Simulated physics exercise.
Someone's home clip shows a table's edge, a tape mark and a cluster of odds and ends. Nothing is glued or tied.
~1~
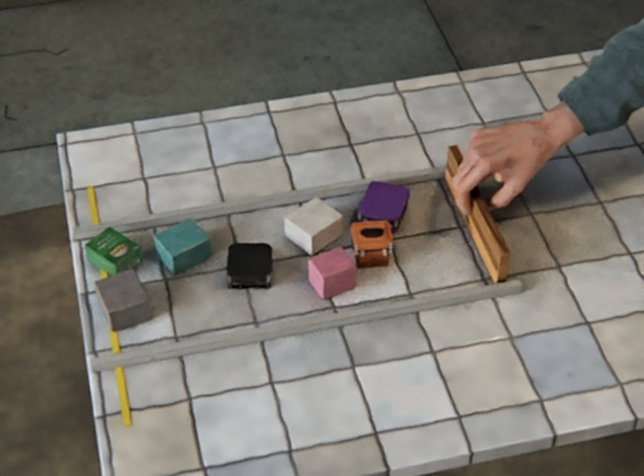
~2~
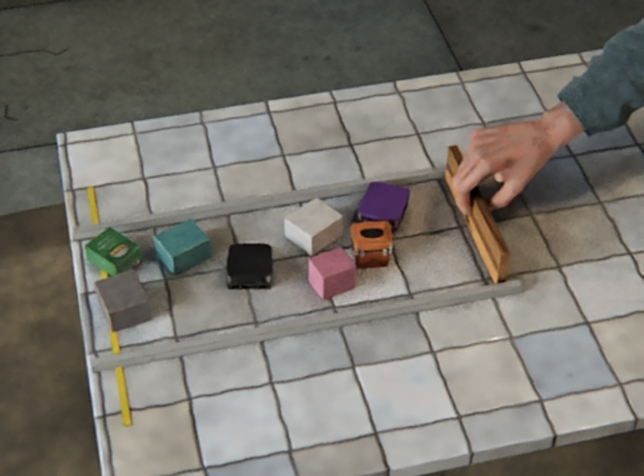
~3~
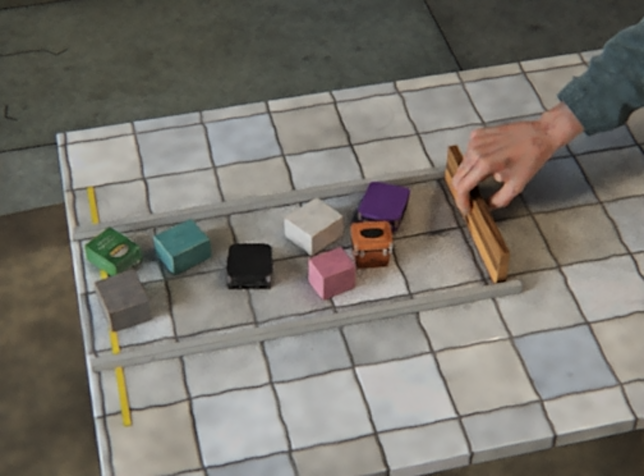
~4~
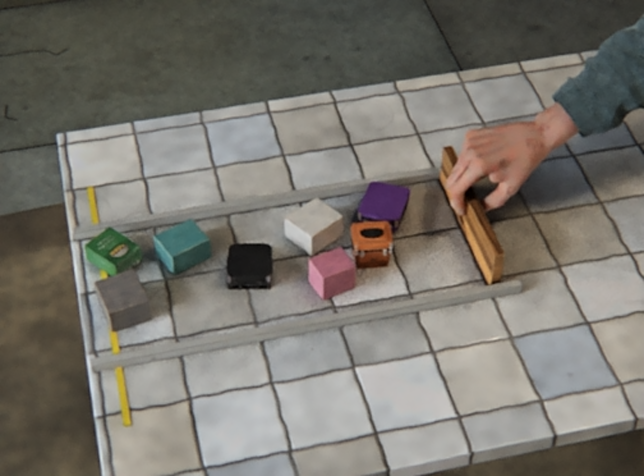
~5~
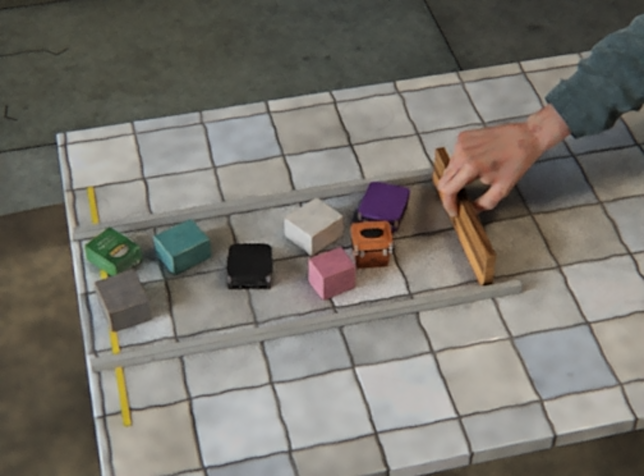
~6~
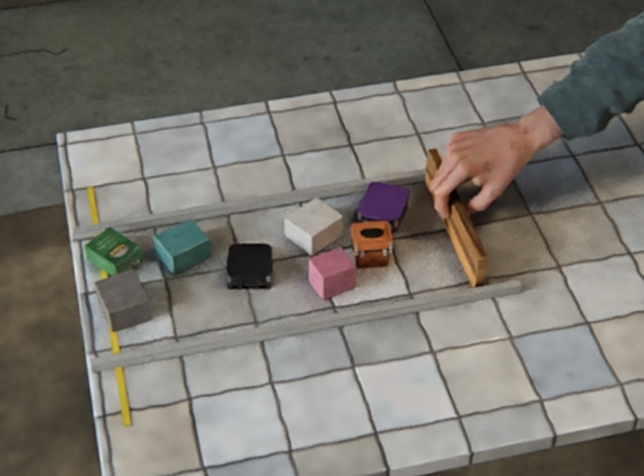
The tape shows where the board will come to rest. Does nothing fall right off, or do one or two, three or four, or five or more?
Five and up tumble.
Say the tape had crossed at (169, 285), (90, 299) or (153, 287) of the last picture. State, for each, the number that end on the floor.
Respectively 3, 8 and 3.
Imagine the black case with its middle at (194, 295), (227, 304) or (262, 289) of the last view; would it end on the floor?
Results by place: It does not stay; it does not stay; it does not stay.
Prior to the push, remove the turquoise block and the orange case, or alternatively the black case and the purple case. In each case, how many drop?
First 4, second 3.
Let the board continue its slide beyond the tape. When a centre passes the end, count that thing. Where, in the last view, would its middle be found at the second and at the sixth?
At (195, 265) for the second, at (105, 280) for the sixth.
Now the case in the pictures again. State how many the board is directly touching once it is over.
My count gives 3.
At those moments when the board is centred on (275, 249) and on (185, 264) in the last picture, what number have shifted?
At the first point the count is 7, at the second it's 8.
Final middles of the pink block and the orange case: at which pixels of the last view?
In the last picture they sit at about (95, 330) and about (86, 296).
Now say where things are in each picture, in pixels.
In the first frame, green box (114, 253); grey block (123, 300); turquoise block (183, 246); board (476, 213); tape (107, 295).
In the second frame, grey block (123, 301); black case (250, 267).
In the third frame, turquoise block (183, 247); board (476, 213).
In the fourth frame, green box (114, 253); white block (314, 226).
In the fifth frame, grey block (123, 301); purple case (384, 208).
In the sixth frame, green box (114, 253); grey block (123, 301); turquoise block (183, 247); board (455, 217); tape (107, 295).
Soon after, none off yet; green box at rest near (114, 253); grey block at rest near (123, 301); turquoise block at rest near (183, 247).
In the end, the number that fall off is five or more; gone, white block, black case, turquoise block, grey block and green box.
